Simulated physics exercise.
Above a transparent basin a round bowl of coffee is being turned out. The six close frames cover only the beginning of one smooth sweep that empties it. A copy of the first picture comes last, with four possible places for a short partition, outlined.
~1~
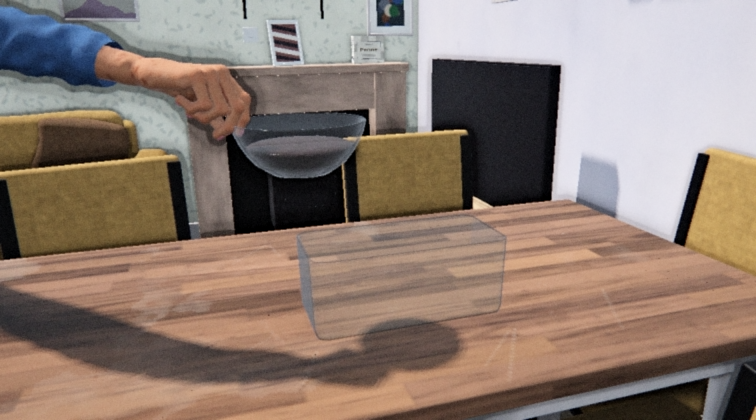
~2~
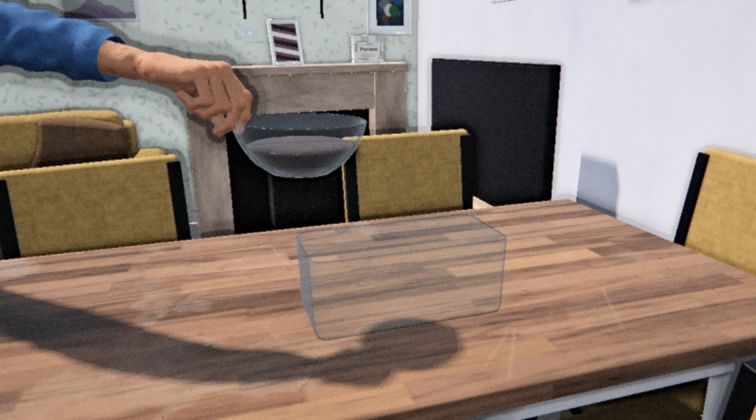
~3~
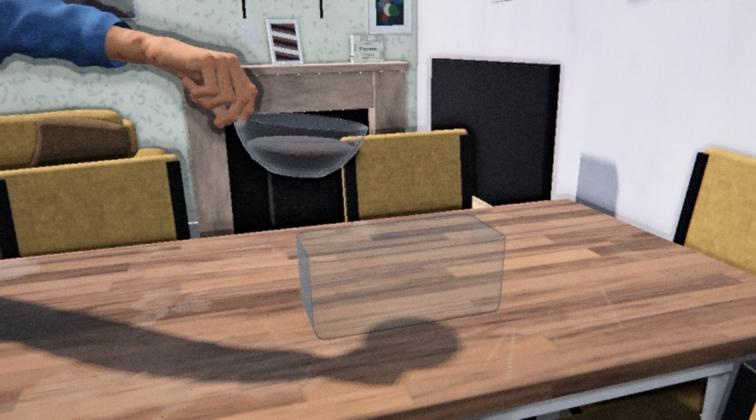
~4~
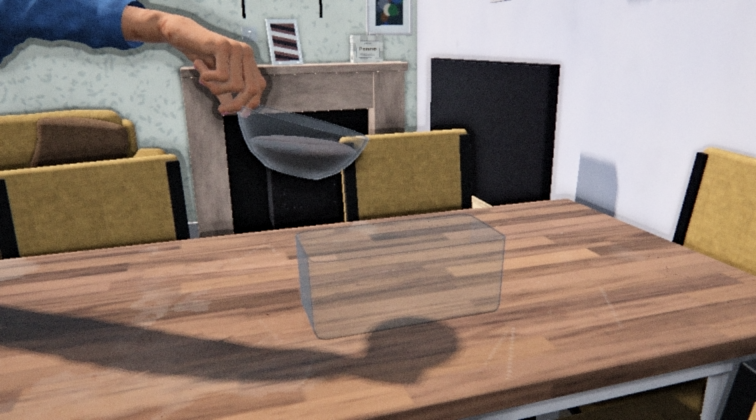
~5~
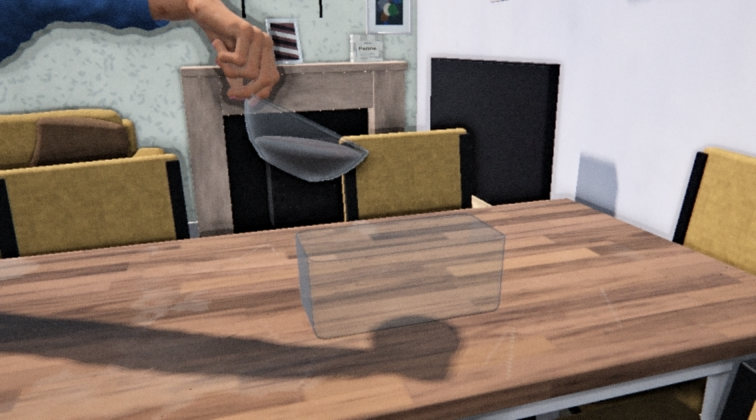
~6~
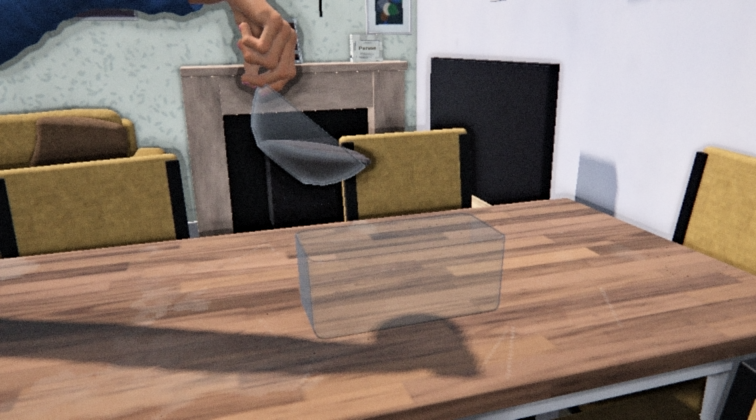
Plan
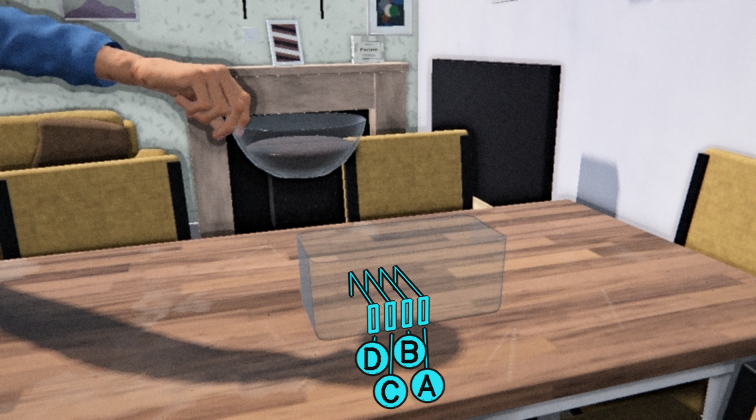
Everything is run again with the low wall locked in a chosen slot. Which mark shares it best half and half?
Choose B.
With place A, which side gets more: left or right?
The left side.
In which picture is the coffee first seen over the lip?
In picture 6.
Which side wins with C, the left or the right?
The right side.
In cyan, A at (424, 328); B at (408, 331); C at (391, 334); D at (374, 337).
Choosing A, about 81 % ends left of the wall and 13 % right of it; 6 % is lost outside.
Choosing B, about 50 % ends left of the wall and 48 % right of it.
Choosing C, about 26 % ends left of the wall and 72 % right of it.
Choosing D, about 13 % ends left of the wall and 85 % right of it.
